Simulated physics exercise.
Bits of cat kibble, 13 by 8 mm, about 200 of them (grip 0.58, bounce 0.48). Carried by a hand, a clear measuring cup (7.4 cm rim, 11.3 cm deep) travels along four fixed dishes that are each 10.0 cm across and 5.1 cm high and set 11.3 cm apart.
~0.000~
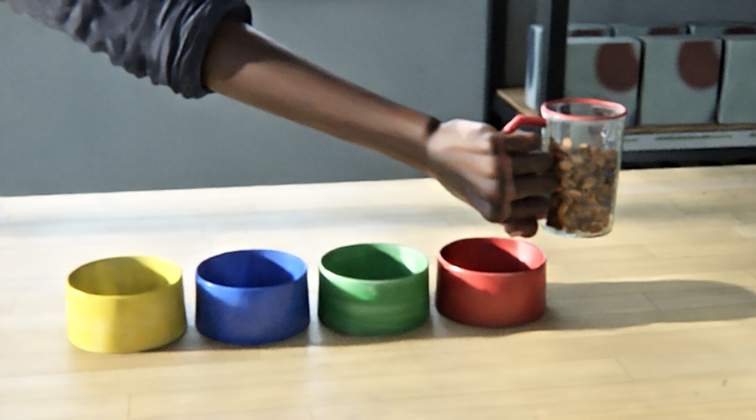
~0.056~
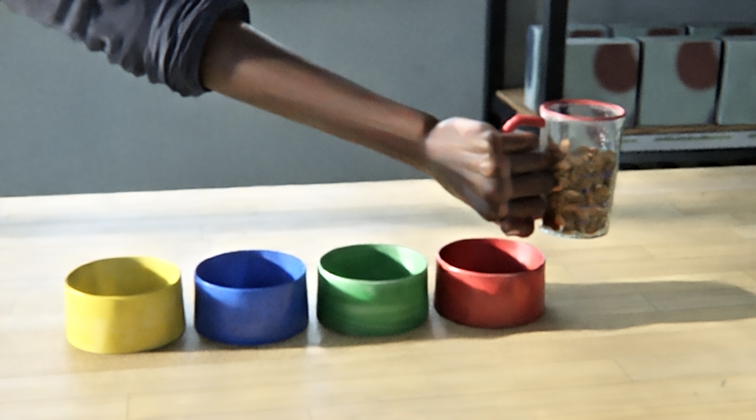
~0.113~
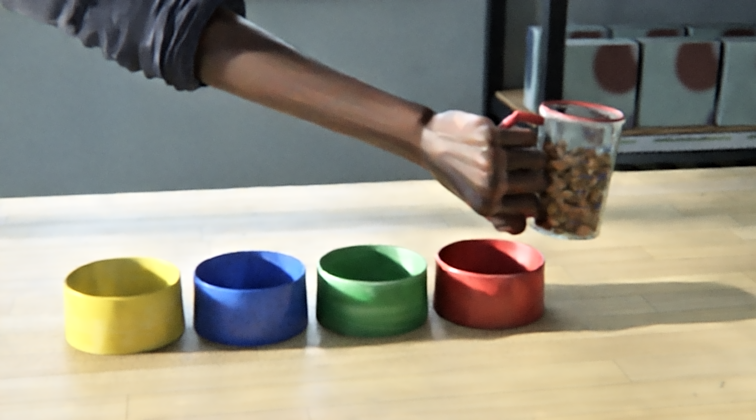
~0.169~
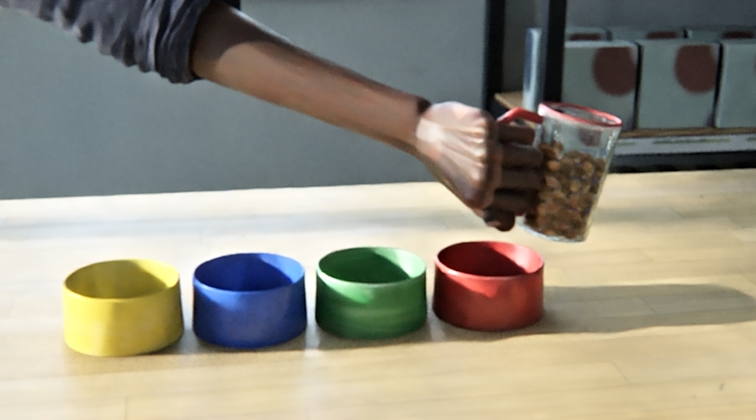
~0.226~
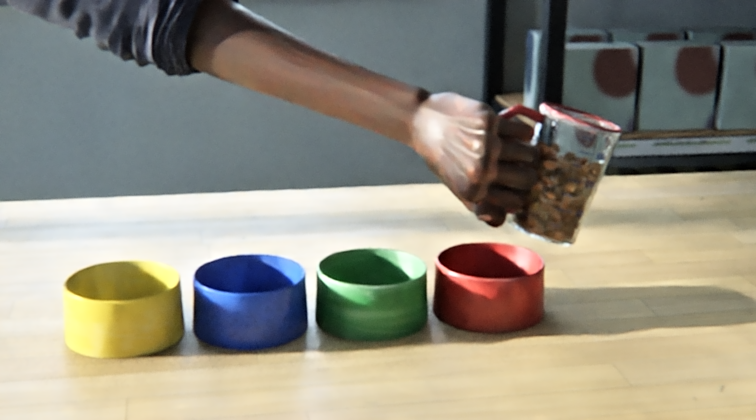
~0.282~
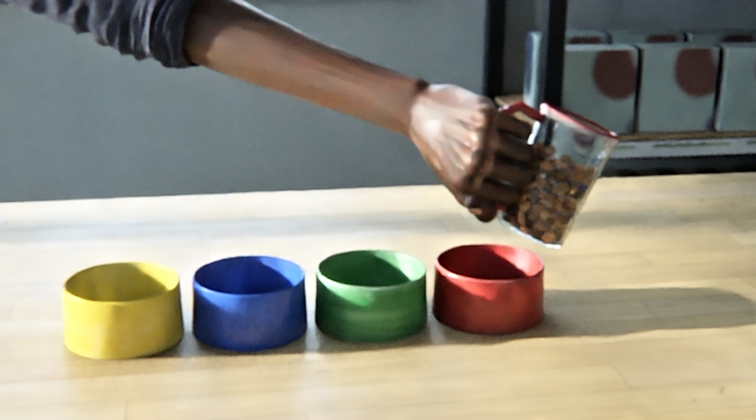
A hand holding a clear cup of small brown pieces above a red dish, tilting it rightward while shifting slightly left.
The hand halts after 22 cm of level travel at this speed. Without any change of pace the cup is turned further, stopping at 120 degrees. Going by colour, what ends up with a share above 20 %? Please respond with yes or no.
Red yes, blue no, green no, yellow no, counter no.
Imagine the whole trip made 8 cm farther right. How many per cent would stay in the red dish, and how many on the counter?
Shares in that case - red 10 / counter 90.
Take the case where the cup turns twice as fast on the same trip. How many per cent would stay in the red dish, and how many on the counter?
Shares - red: 40, counter: 60.
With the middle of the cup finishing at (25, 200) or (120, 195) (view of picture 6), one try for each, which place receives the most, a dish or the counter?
Top receivers, in order: Red and red.
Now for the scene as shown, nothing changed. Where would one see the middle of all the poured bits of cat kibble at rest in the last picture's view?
Estimated resting centre: Around (483, 290).
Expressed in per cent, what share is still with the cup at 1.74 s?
Roughly 5 per cent, I'd say.
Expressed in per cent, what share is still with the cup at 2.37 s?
Roughly 0 %.
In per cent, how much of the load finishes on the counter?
Near 5 percent, roughly speaking.
After 1.15 s, tilt 111 degrees; cup holds 95 %, red 5 %.
Then, at 1.74 s, tilt 120 degrees; cup holds 5 %, red 95 %.
After 2.37 s, tilt 120 degrees; cup holds 0 %, red 95 %.
At rest (2.7 s), red 95 %, blue 0 %, green 0 %, yellow 0 %, counter 5 %.
